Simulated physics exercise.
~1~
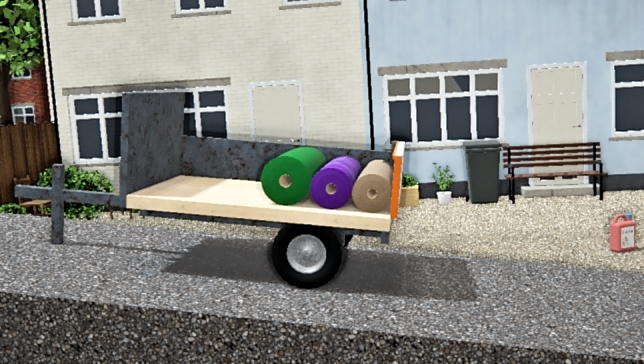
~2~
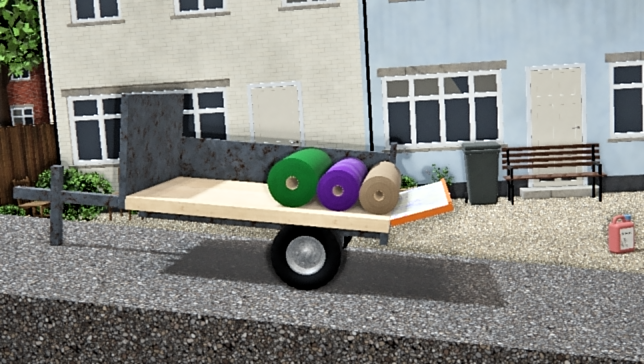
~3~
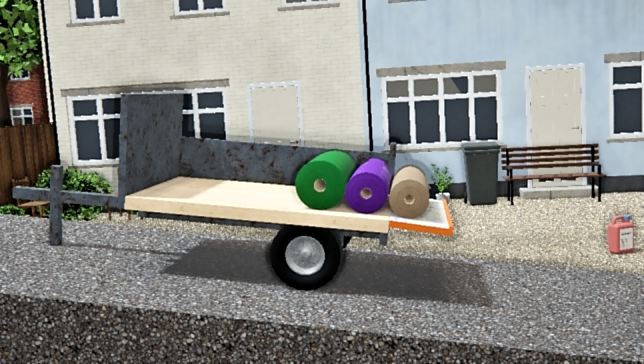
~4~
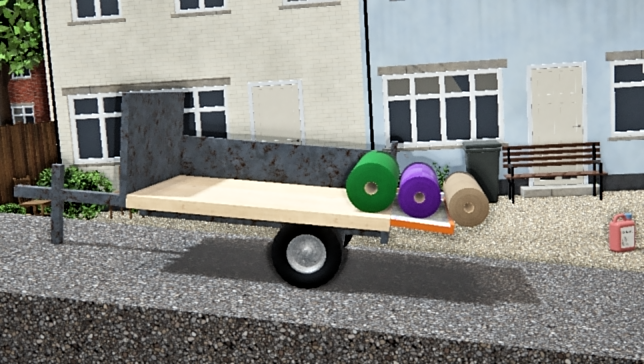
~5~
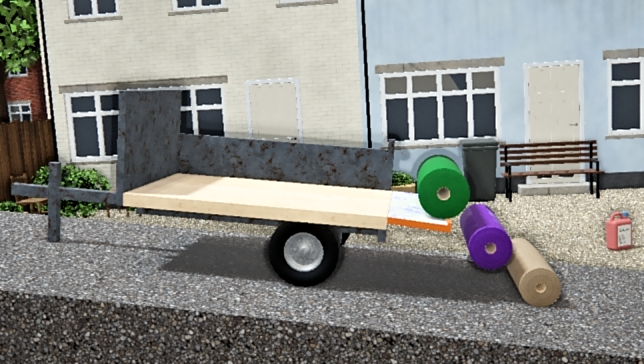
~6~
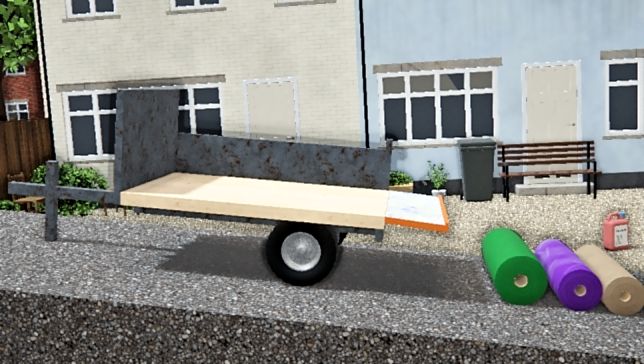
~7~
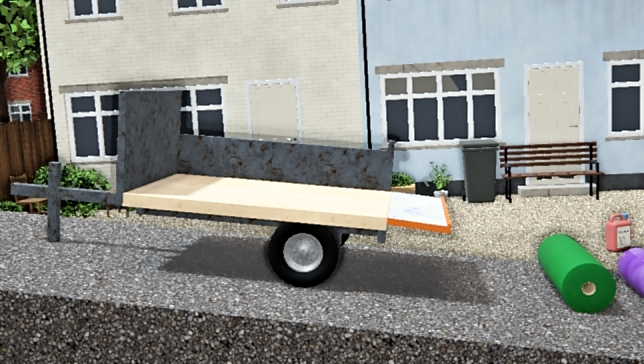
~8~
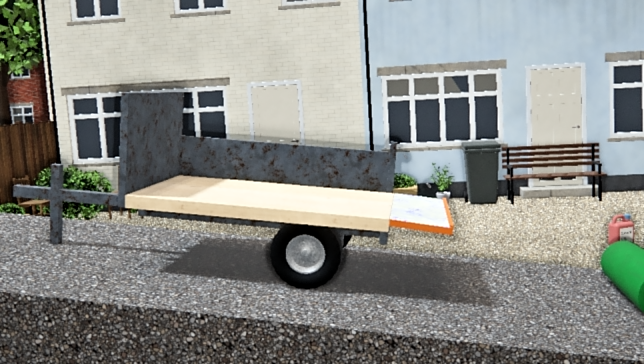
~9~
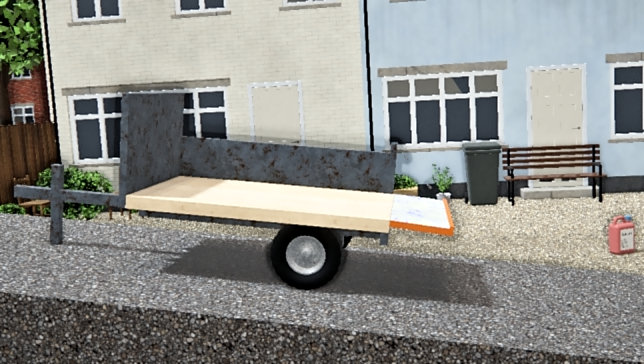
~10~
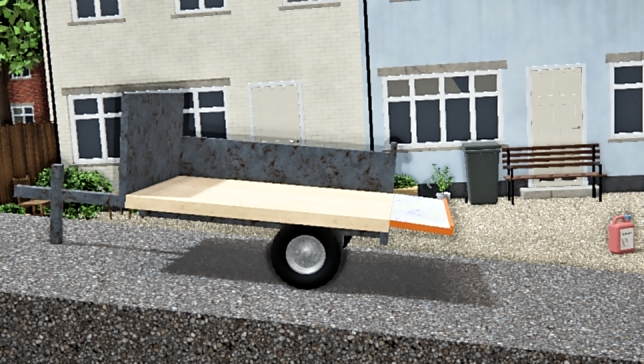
To begin with, a green, a purple and a tan roll rest together against the upright tailgate of a trailer on sloping ground, with houses behind. The orange-edged gate swings down to the right, and the rolls start rolling after it. They cross onto the lowered gate with the tan one leading, then purple, then green. Tan and purple tumble off the edge toward the ground, and green follows. All three roll away to the right past a red can, leaving the view one after another. The trailer stands empty with its gate hanging open.
